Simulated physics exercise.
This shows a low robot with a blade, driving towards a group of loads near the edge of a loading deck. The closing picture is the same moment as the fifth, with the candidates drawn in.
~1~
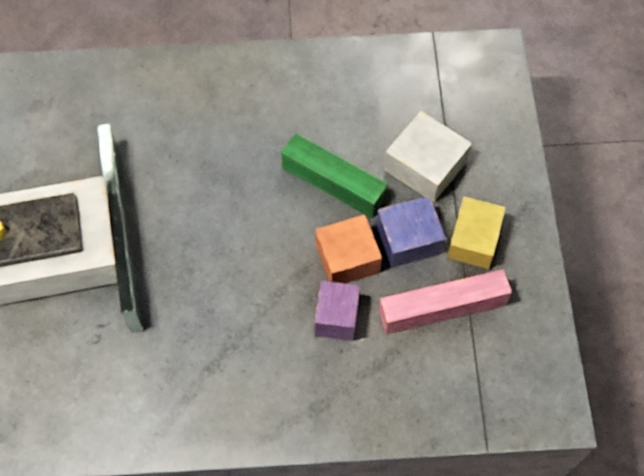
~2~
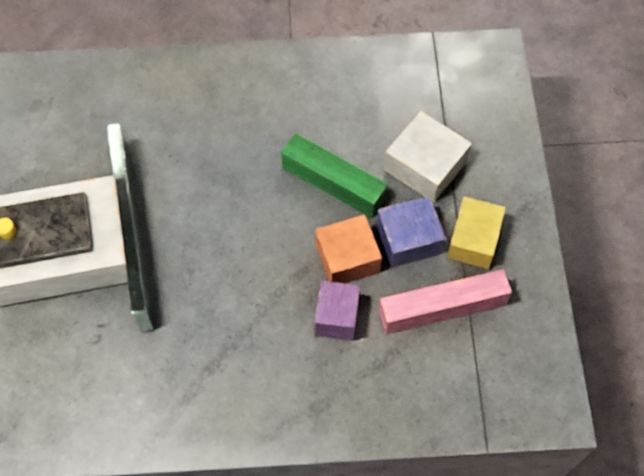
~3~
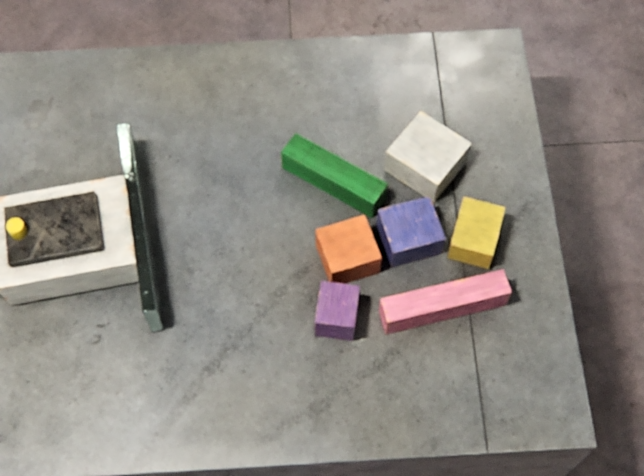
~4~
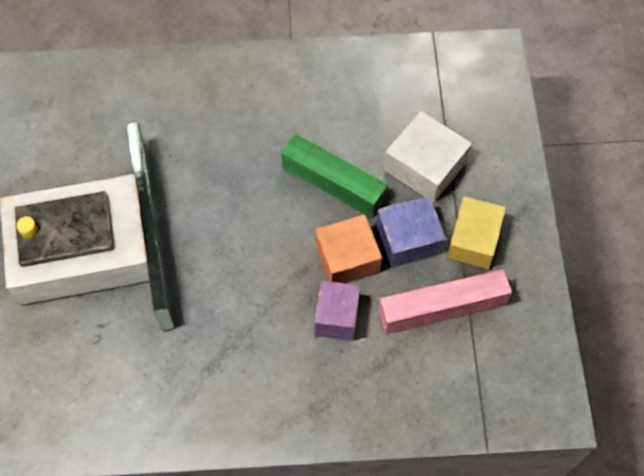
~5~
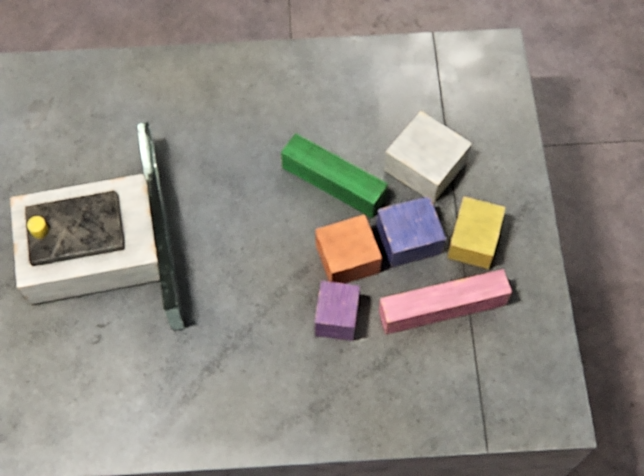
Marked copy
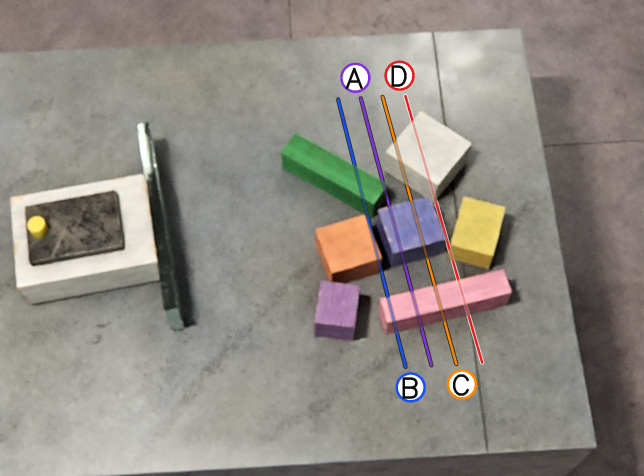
A low white robot with an upright dark blade on its front crept slowly to the right across a grey deck, while the group of coloured blocks on the right stayed still, untouched.
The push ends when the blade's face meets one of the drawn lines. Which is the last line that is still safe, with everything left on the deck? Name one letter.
At C, and not beyond.
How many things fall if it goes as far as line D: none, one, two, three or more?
By then, one.
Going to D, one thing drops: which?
It is the yellow crate.
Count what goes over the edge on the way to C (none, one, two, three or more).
The count is none.
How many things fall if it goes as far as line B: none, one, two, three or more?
The count is none.
On the marked copy, A at (394, 223); B at (370, 224); C at (417, 222); D at (441, 221).
Following C. Soon after the start, robot (175, 221); yellow crate (476, 233); pink bar (445, 302).
Later, robot (270, 216); yellow crate (484, 232); pink bar (473, 297).
In the end, robot (343, 212); yellow crate (551, 226); pink bar (545, 294); nothing has fallen.
As for the rest, A is safe but short; B is safe but short; D drops the yellow crate.
